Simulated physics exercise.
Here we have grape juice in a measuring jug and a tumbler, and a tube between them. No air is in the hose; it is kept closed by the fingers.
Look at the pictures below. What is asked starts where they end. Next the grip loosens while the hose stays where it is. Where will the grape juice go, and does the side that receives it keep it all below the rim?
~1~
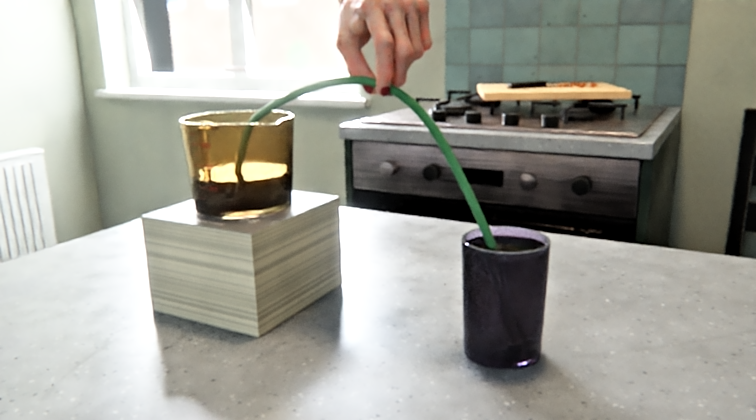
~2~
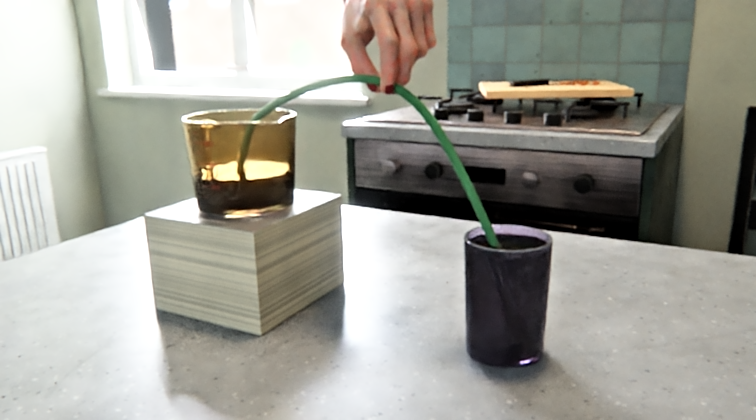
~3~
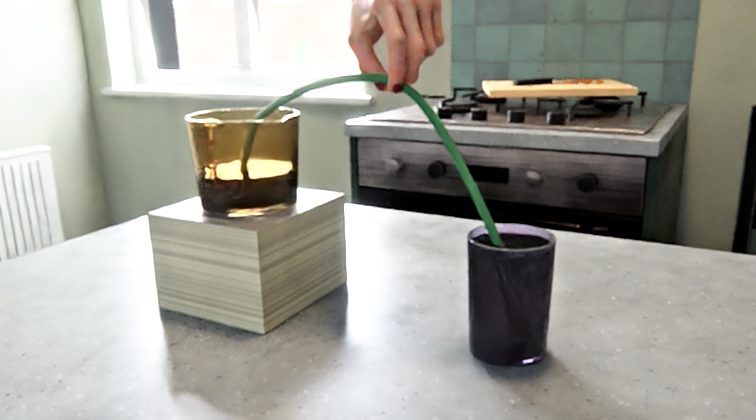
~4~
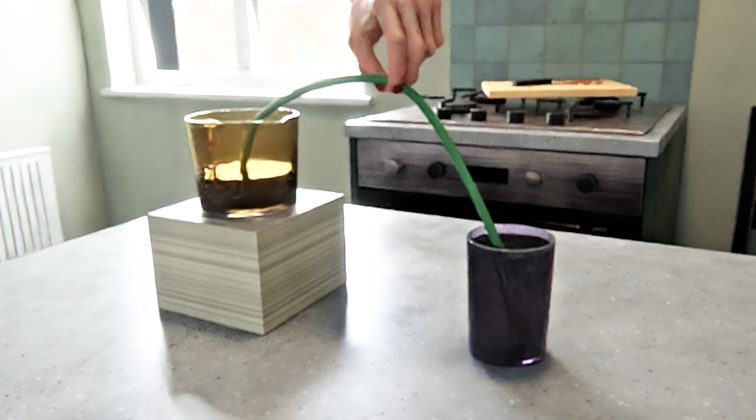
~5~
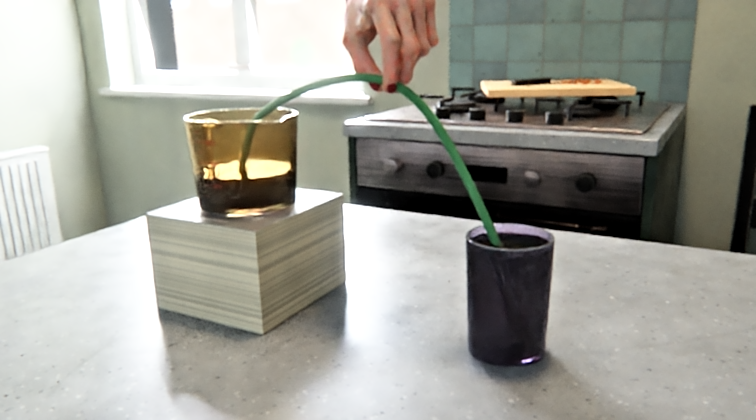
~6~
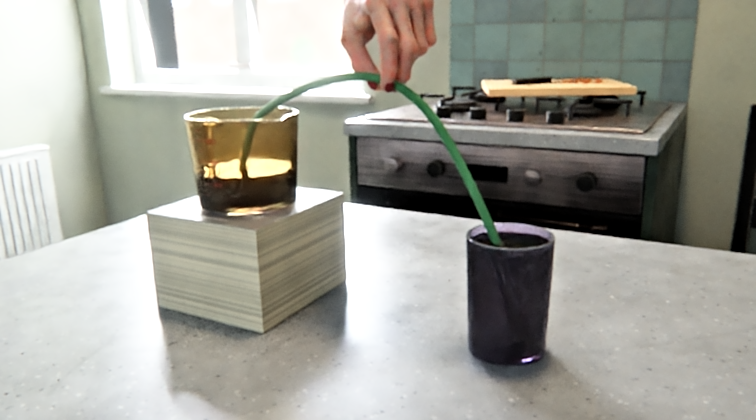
Grape juice goes - toward the right; receiving - it runs over.
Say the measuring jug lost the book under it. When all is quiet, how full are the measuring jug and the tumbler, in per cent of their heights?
55 % and 50 %.
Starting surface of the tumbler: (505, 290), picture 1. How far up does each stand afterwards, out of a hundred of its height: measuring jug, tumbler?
They end up at around 15 and 85 percent of their heights, respectively.
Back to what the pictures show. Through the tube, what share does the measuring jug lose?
Some 55 per cent of the contents.
Next, the measuring jug is about a quarter full; the tumbler is full to the brim; the lower one has run over.
Finally, the measuring jug is nearly empty; the tumbler is full to the brim; the lower one has run over.
